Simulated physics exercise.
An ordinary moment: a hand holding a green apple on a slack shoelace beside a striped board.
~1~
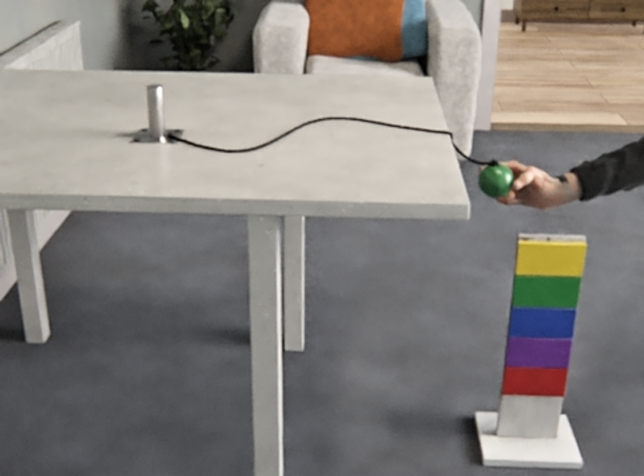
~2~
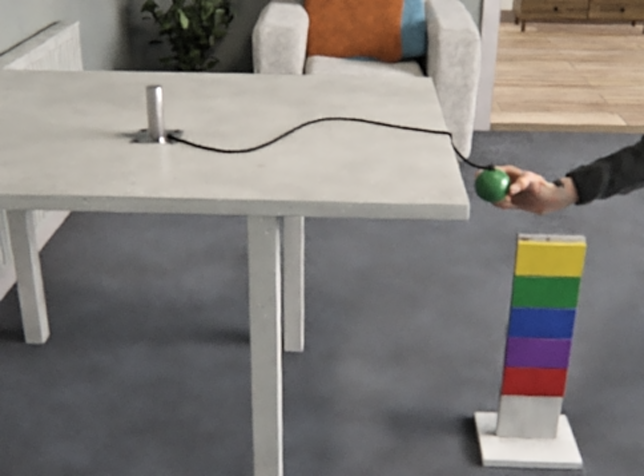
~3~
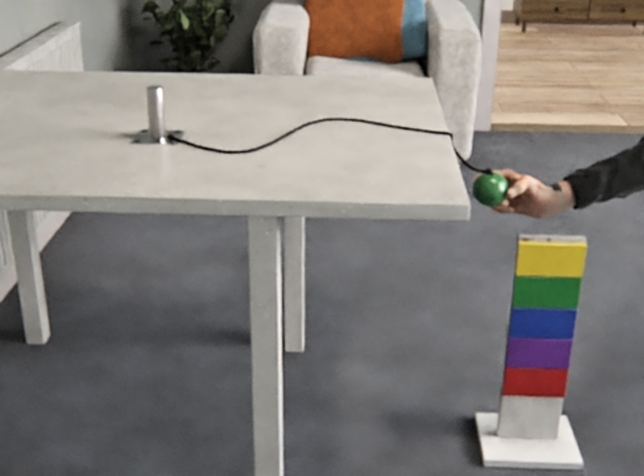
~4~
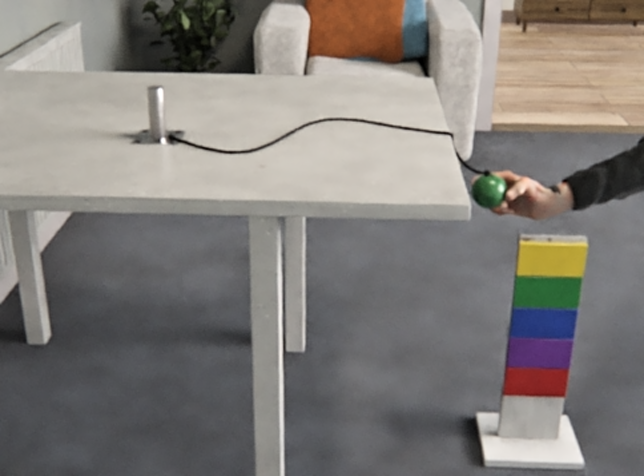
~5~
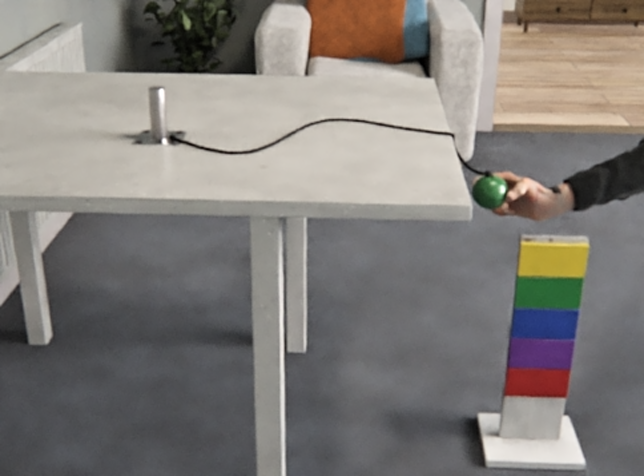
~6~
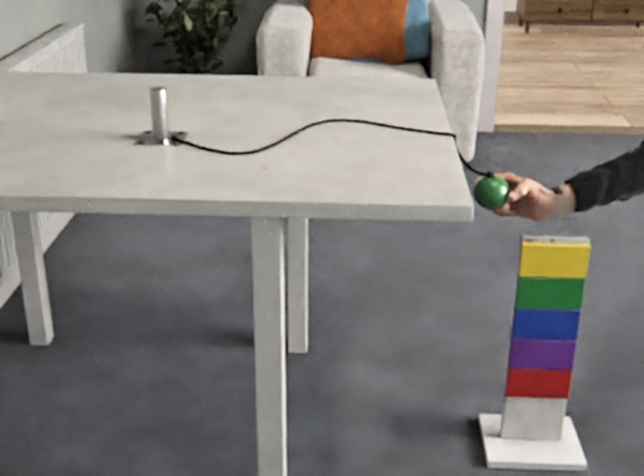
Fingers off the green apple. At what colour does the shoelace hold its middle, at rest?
Its middle rests at the green band.
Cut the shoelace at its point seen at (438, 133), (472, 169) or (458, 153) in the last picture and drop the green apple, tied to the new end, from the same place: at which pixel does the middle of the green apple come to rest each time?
Near (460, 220), (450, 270) and (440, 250).
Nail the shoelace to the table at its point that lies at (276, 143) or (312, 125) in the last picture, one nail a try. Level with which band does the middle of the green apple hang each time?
One after the other, yellow; above them all.
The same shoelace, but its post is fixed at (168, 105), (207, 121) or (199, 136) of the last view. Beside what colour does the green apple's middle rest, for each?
It would be yellow; blue; blue.
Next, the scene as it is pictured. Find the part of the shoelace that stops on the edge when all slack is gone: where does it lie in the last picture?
Near (378, 124).
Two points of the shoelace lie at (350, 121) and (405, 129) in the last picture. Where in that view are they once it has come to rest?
Near (425, 136) and (452, 173).
Soon after, apple near (471, 281); level with green.
After that, apple near (415, 280); level with green.
And then, apple near (439, 289); level with green.
In the end, apple near (452, 289); level with green. The green one.
